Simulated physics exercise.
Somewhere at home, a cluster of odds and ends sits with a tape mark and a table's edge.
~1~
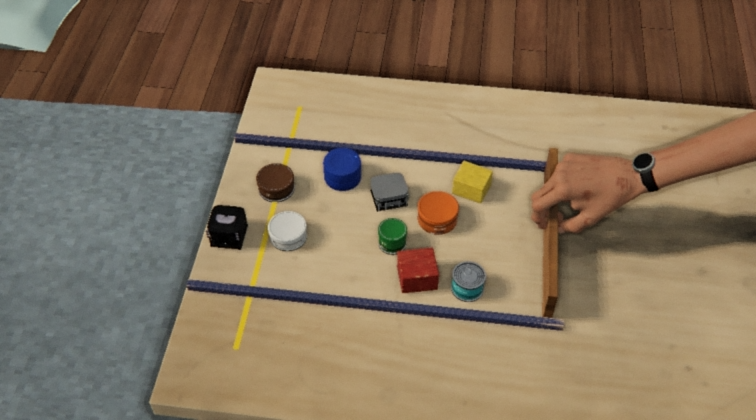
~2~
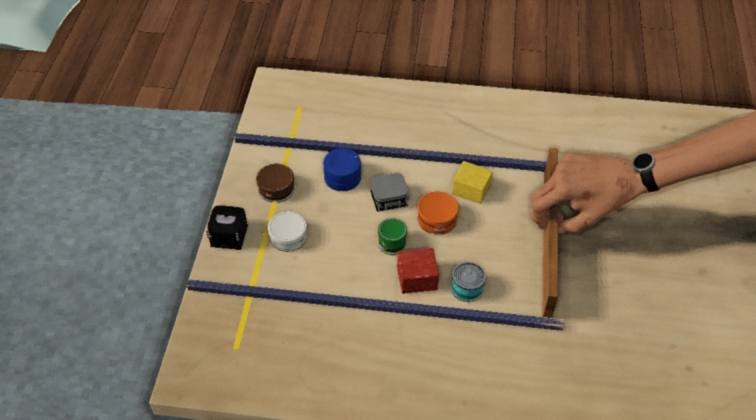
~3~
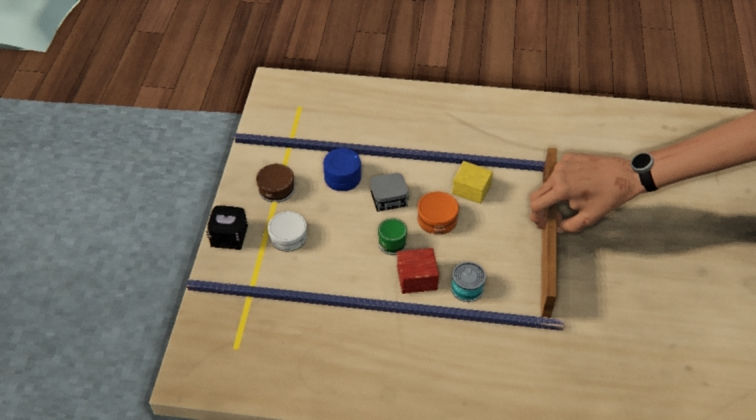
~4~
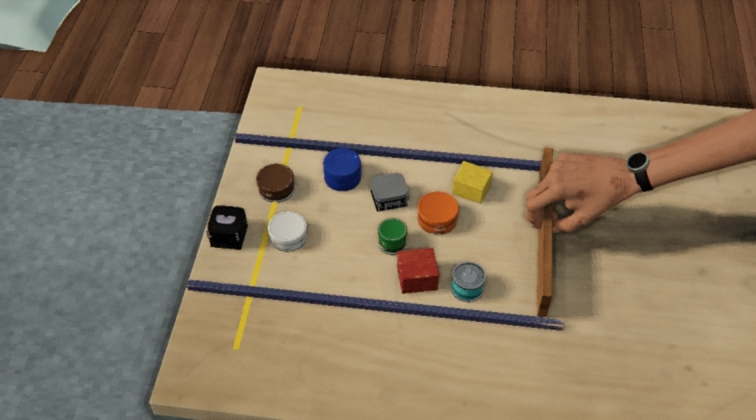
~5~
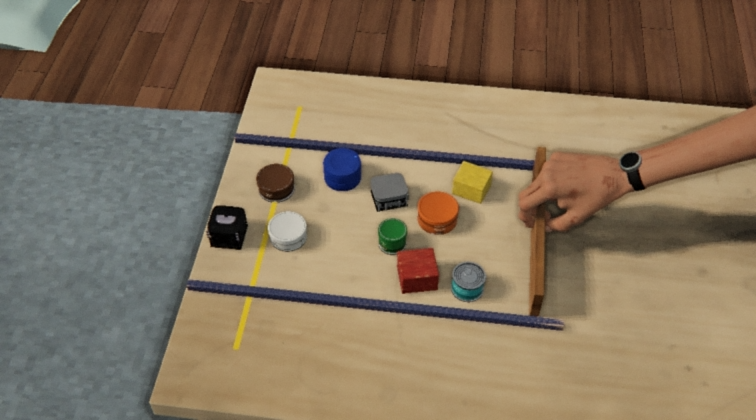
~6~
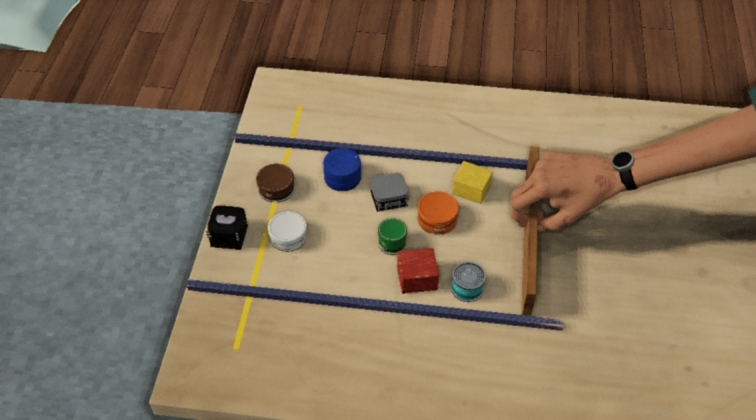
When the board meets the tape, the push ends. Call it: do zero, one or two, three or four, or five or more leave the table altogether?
One or two.
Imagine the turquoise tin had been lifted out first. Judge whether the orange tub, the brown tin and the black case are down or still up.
In that case the orange tub stays where it is, the brown tin goes off the edge, the black case goes off the edge.
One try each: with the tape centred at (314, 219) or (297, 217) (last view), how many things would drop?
The first try gives 0 and the second gives 0.
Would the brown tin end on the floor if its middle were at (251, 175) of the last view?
From that start, the object then does not stay.
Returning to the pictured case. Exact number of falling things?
That makes a total of 2.
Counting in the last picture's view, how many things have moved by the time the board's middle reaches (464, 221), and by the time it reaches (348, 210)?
Tally: First 3; then 9.
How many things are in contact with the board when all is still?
4 are in contact with it.
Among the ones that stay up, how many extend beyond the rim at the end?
The count is 3.
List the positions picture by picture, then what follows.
Black case (228, 227); brown tin (276, 183); white tin (288, 232); board (551, 230); tape (272, 215), in the first frame.
Brown tin (276, 183); red block (418, 271), in the second frame.
White tin (288, 232); grey case (389, 192), in the third frame.
Black case (228, 227); yellow block (472, 182), in the fourth frame.
Brown tin (276, 183); green pot (393, 237), in the fifth frame.
Black case (228, 227); brown tin (276, 183); white tin (288, 232); board (530, 228); tape (272, 215), in the sixth frame.
Soon after, none off yet; black case at rest near (228, 227); brown tin at rest near (276, 183); white tin at rest near (288, 232).
In the end, the number that fall off is one or two; gone, brown tin and black case.
